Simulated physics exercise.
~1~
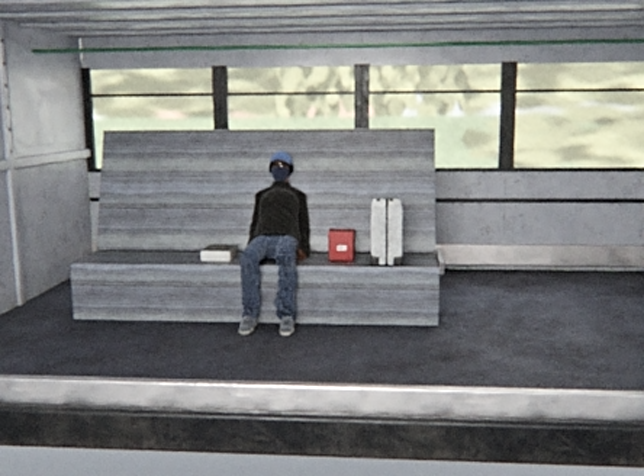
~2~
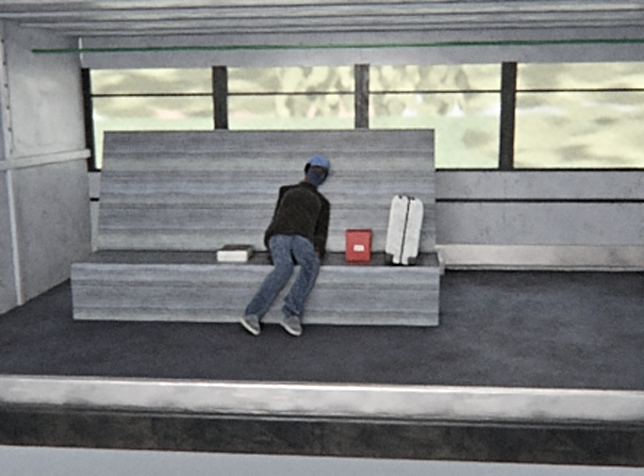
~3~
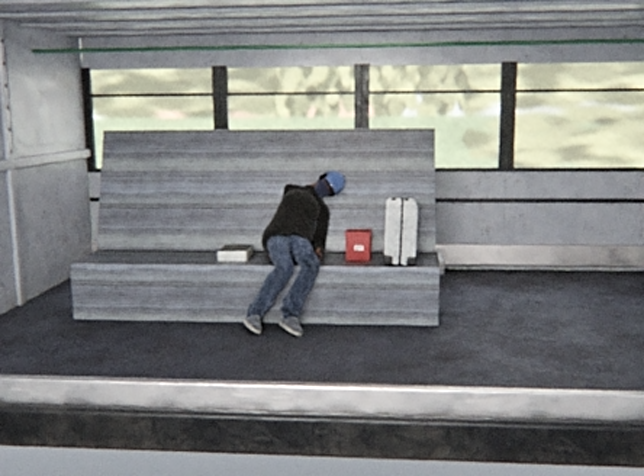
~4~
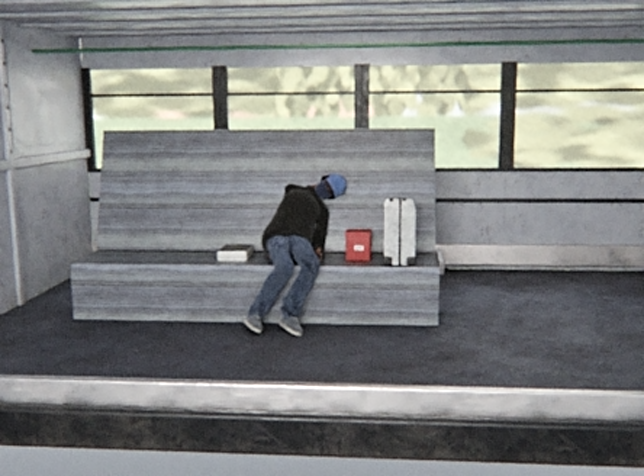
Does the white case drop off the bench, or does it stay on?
The white case stays on the bench. It tilts after shifting to the right, then settles back upright near the bench's right end.
